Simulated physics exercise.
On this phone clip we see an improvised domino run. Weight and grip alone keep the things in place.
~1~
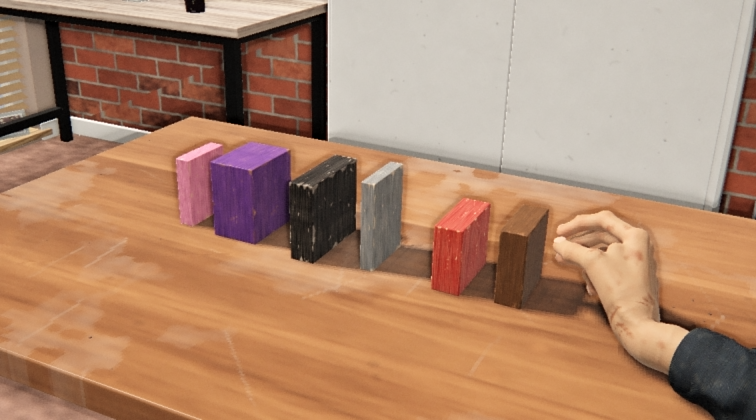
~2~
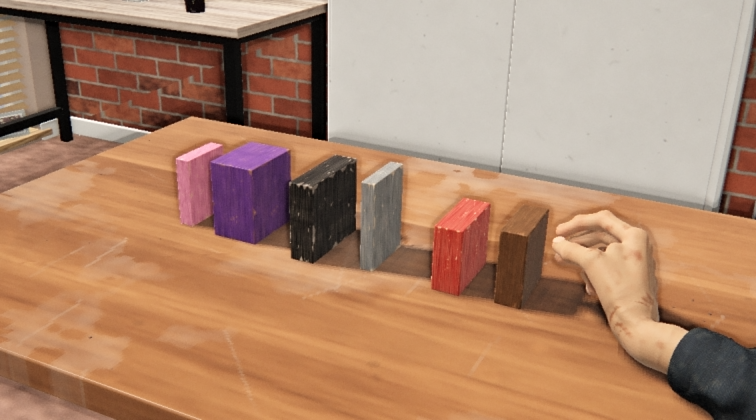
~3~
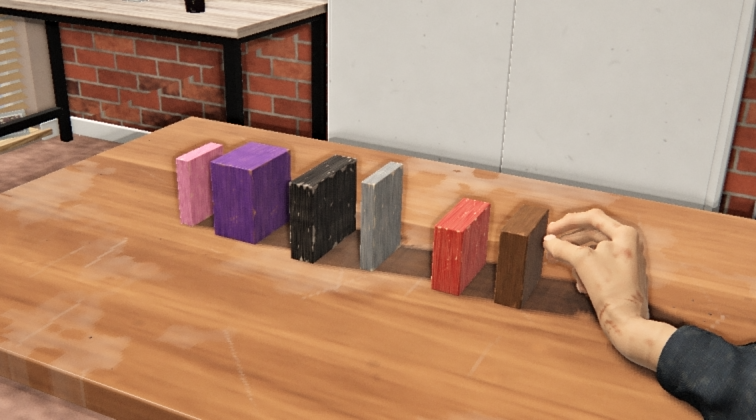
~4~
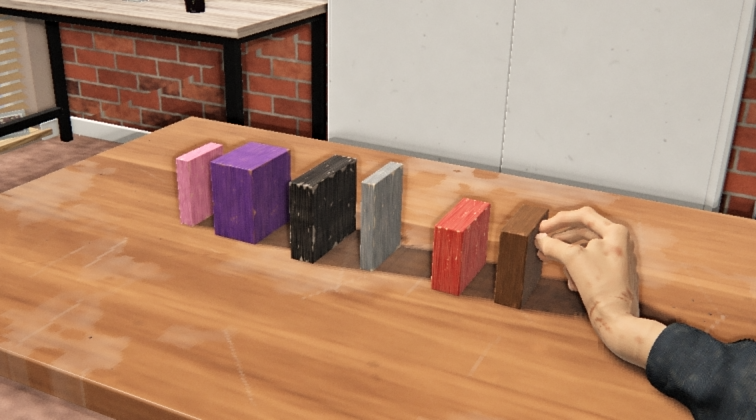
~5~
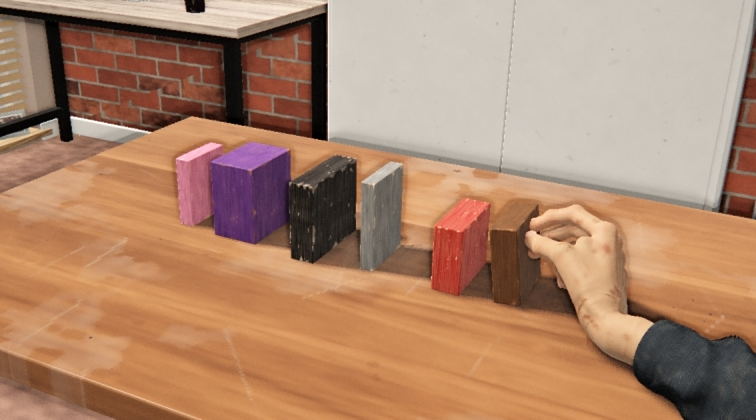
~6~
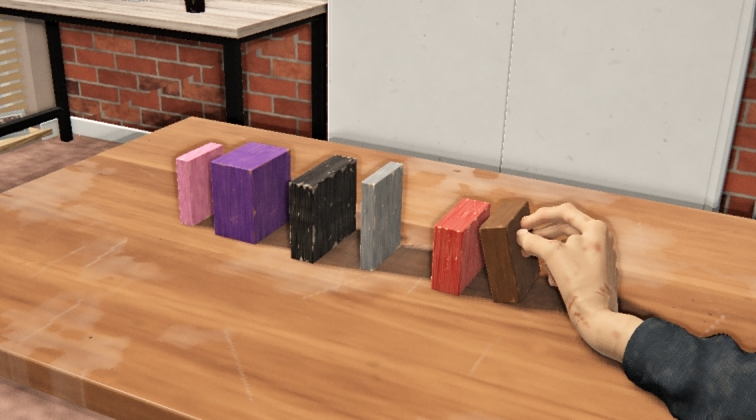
A hand in a dark sleeve reaches in from the right over a wooden tabletop, seen from slightly above by a still camera, with brick walls and pale panels behind. Six upright blocks stand in a spaced row, pink, purple, black, grey, red and brown from left to right. The hand moves left, touches the brown block and pushes it, tilting it leftward toward the red one.
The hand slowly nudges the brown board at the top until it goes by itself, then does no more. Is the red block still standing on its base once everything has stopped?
No, it goes down.
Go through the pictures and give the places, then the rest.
The first picture shows red block (461, 246); black board (324, 208).
The second picture shows grey block (381, 216); black board (324, 208).
The third picture shows purple block (253, 192); grey block (381, 216).
The fourth picture shows black board (324, 208); purple block (253, 192).
The fifth picture shows brown board 8° over; grey block (381, 216); black board (324, 208).
The sixth picture shows brown board 16° over; red block (461, 246); purple block (253, 192).
Then, 0.30 s on from there, brown board 37° over; red block turned 20° from how it was put near (450, 240).
Then, 0.50 s on from there, brown board 57° over; red block on its side near (419, 247).
Then, 0.60 s on from there, brown board 59° over; red block on its side near (414, 253); grey block turned 6° from how it was put.
In the end, toppled on the table, red block; left askew, grey block; the other 2 unmoved. At the end, from the last picture's camera, red block near (414, 252).
